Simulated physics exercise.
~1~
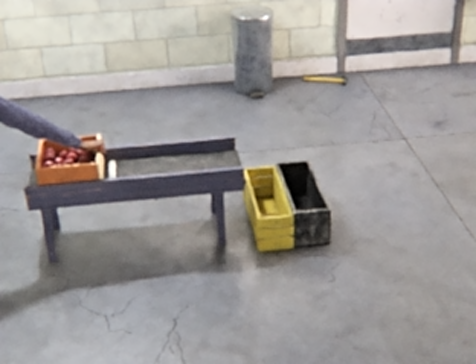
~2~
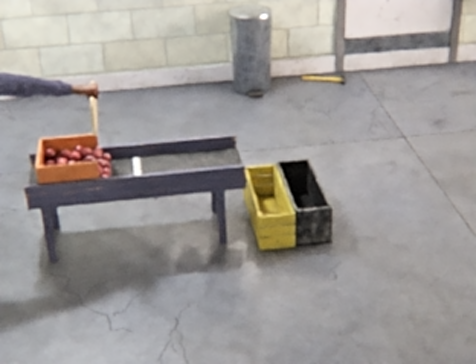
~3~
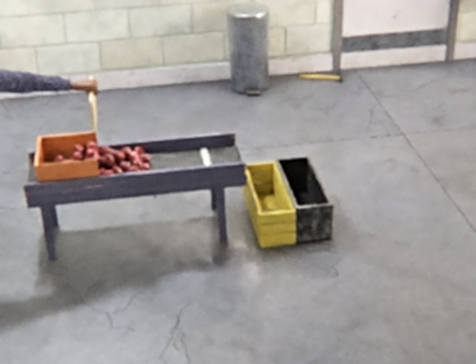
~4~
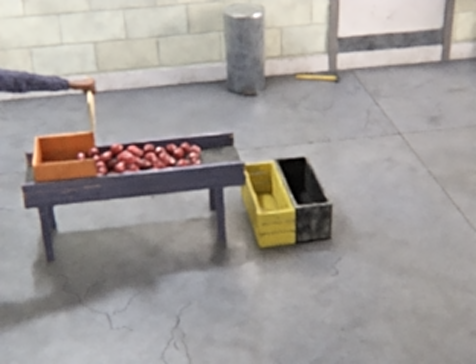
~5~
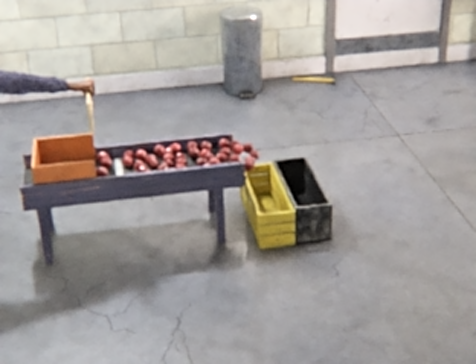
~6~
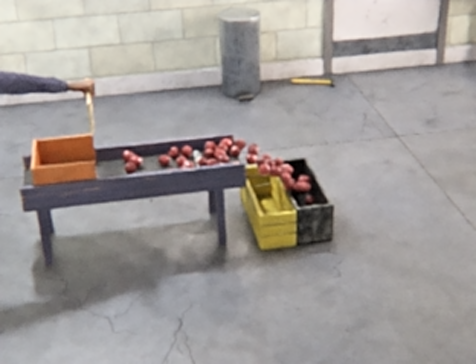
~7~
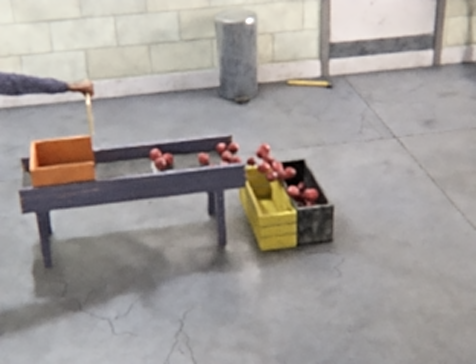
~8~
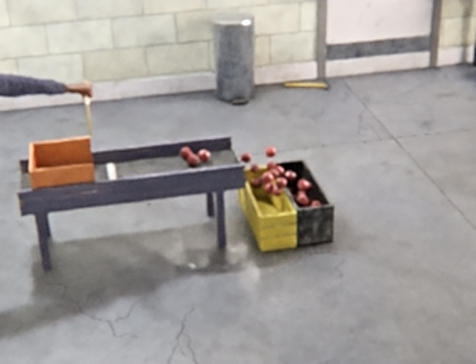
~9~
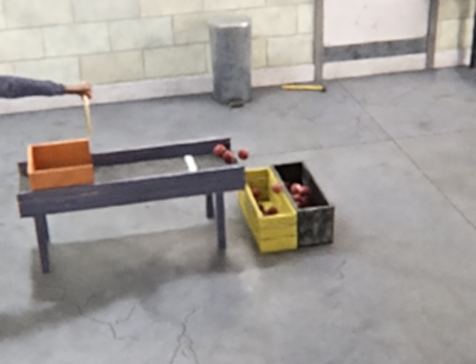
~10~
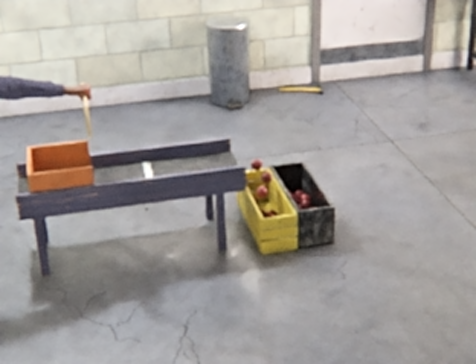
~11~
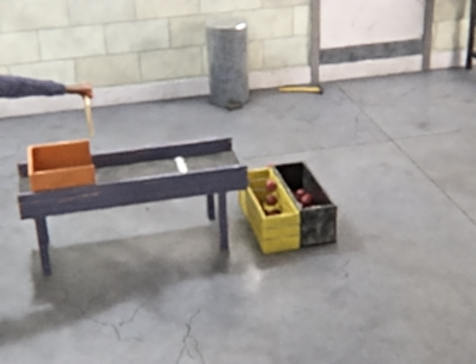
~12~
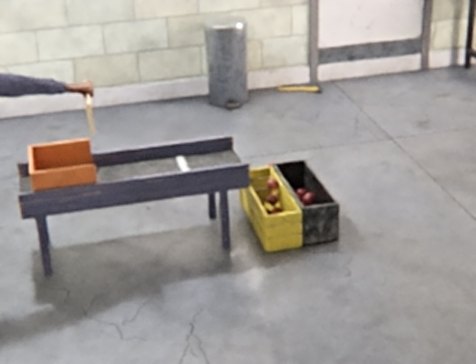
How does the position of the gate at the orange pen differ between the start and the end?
At the start the gate is down at the right side of the orange pen, and at the end a hand is holding it up above the pen.
